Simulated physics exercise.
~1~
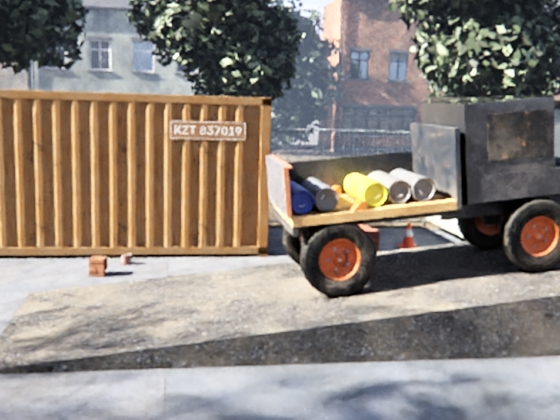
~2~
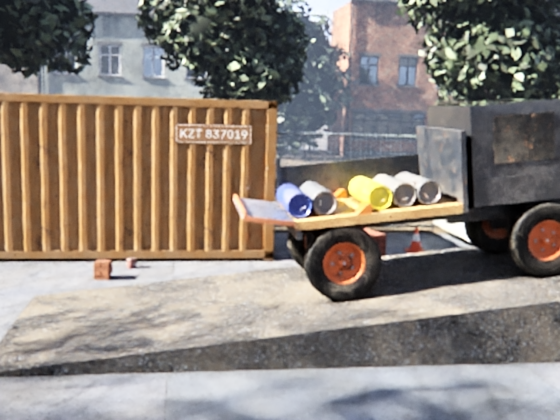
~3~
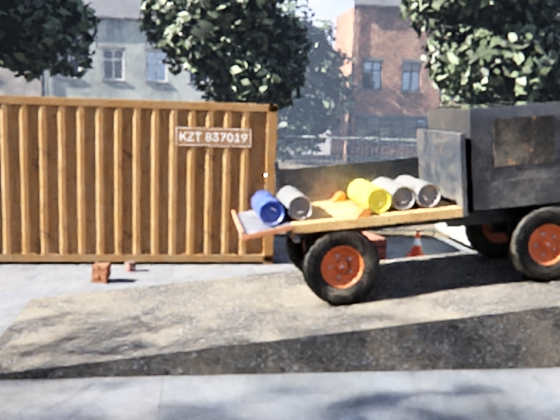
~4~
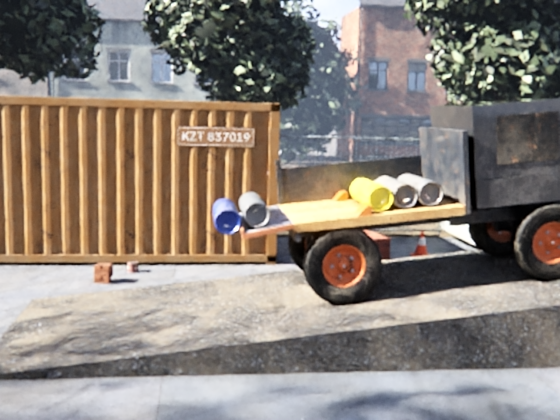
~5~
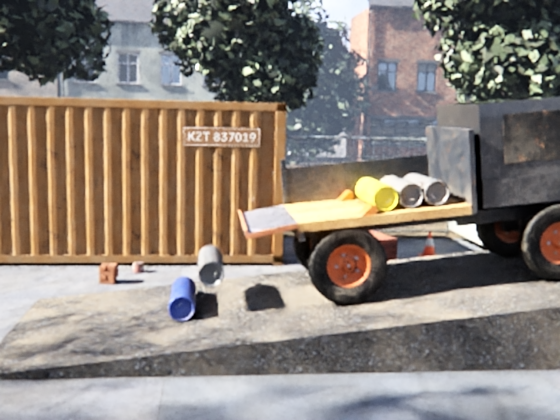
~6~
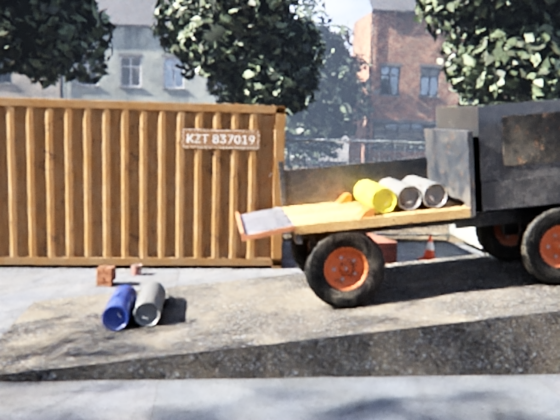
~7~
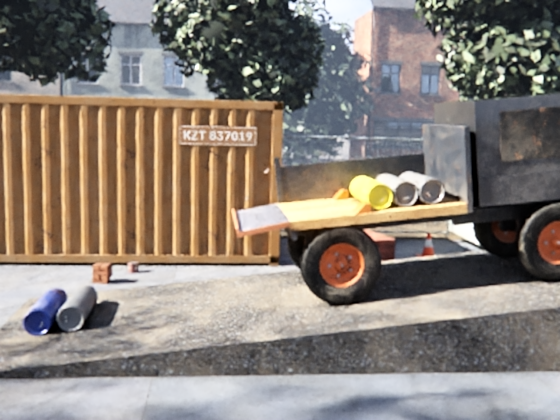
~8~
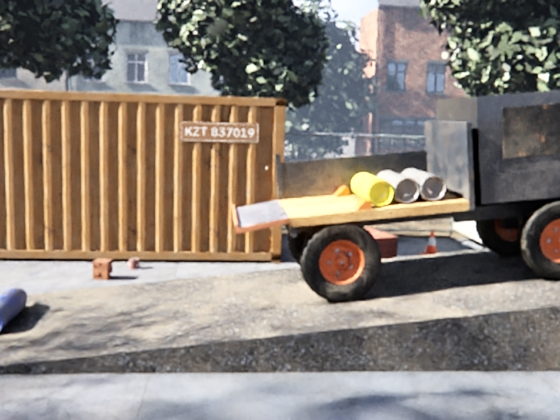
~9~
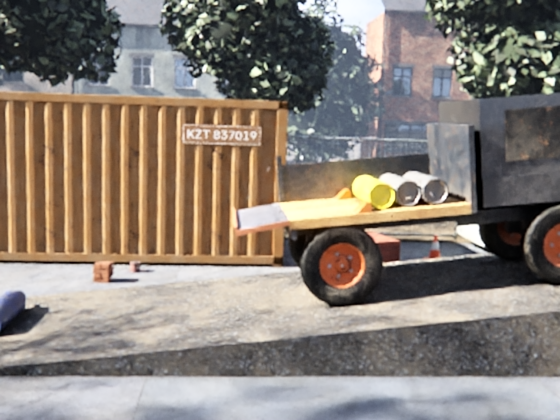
A blue cylinder lies beside a grey one at the left end of a dark vehicle's open bed, which stands on a slope before an orange-brown container. The tailgate drops, and both roll left onto it, while a yellow cylinder and two grey ones stay put farther up the bed. The pair rolls over the gate's edge and falls to the ground. Side by side, they keep rolling left down the slope, past the container. At the end, the blue one rests partly visible at the left edge, while the other three remain on the bed.
